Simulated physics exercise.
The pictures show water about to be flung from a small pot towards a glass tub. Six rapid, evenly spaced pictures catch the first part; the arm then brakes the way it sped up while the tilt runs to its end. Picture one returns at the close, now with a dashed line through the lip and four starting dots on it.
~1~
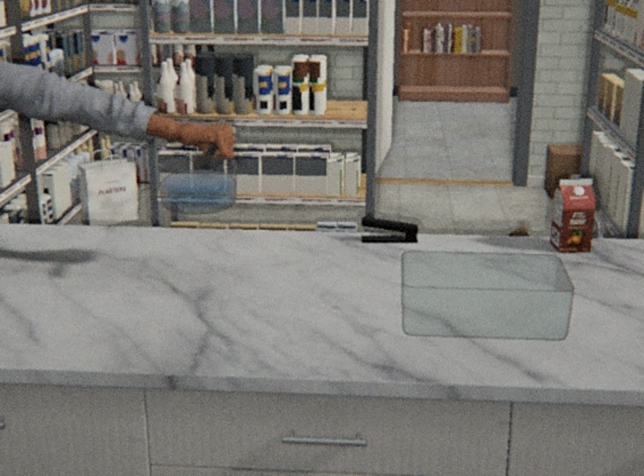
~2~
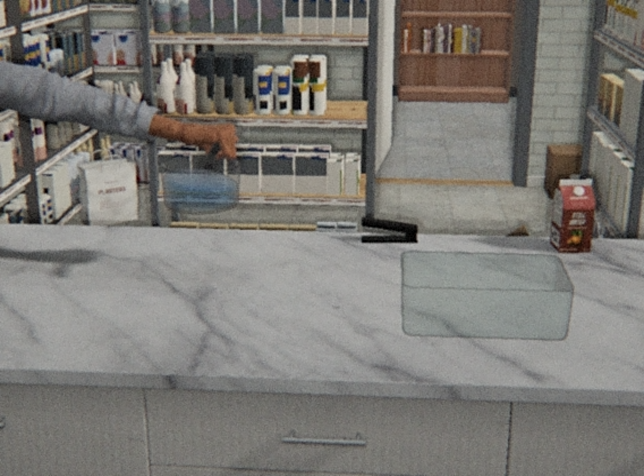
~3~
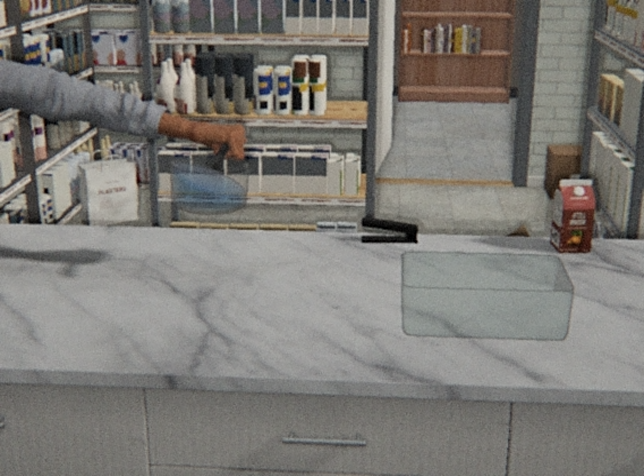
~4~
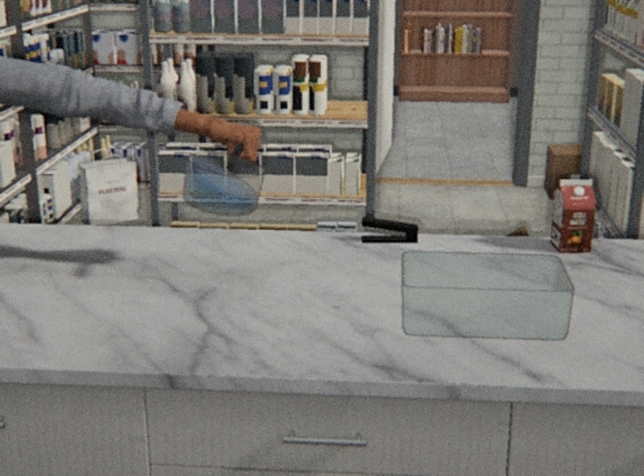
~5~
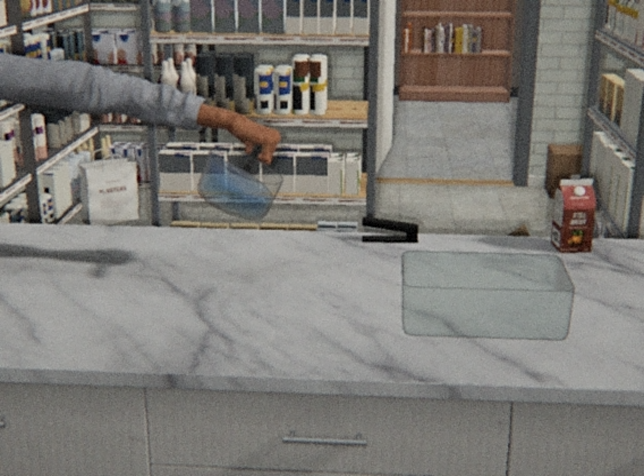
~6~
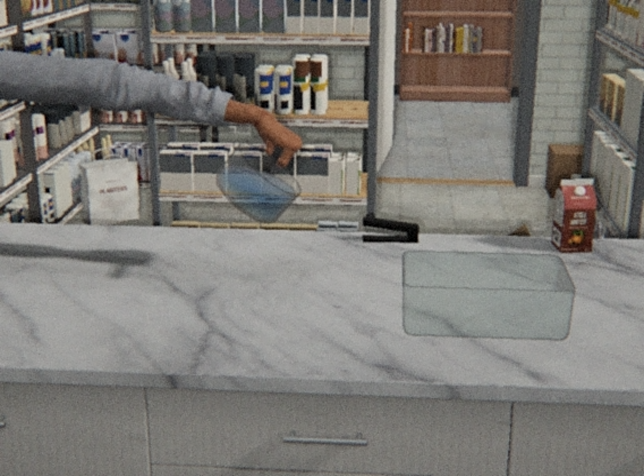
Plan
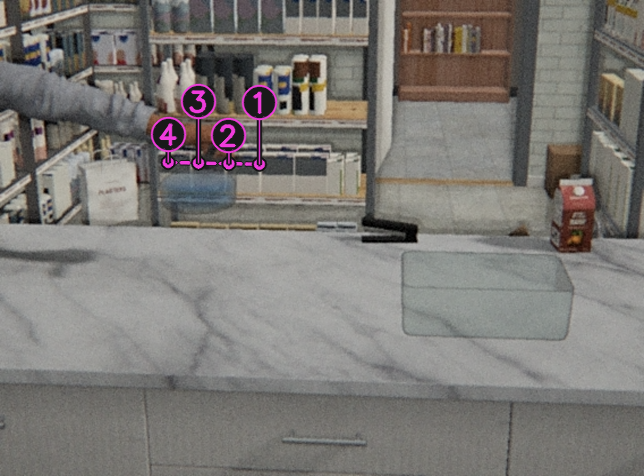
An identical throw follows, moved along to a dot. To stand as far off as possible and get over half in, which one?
Go for 1.
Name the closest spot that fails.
2.
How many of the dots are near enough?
One of the four.
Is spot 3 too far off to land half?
Yes.
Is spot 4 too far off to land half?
Yes, it does.
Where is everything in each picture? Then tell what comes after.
The first picture shows upright, lip at (234, 163); tub from (402, 333) to (567, 339); nothing has left yet.
The second picture shows upright, lip at (237, 163); nothing has left yet.
The third picture shows tipped about 3°, lip at (247, 166); nothing has left yet.
The fourth picture shows tipped about 11°, lip at (263, 171); nothing has left yet.
The fifth picture shows tipped about 23°, lip at (282, 180); nothing has left yet.
The sixth picture shows tipped about 39°, lip at (300, 191); nothing has left yet.
On the marked copy, 1 at (259, 164); 2 at (228, 163); 3 at (198, 163); 4 at (168, 162).
For spot 1, about 68 % lands in the tub, 23 % falls short and 9 % goes beside or beyond.
For spot 2, about 26 % lands in the tub, 69 % falls short and 6 % goes beside or beyond.
For spot 3, about 0 % lands in the tub, 98 % falls short.
For spot 4, about 0 % lands in the tub, 100 % falls short.
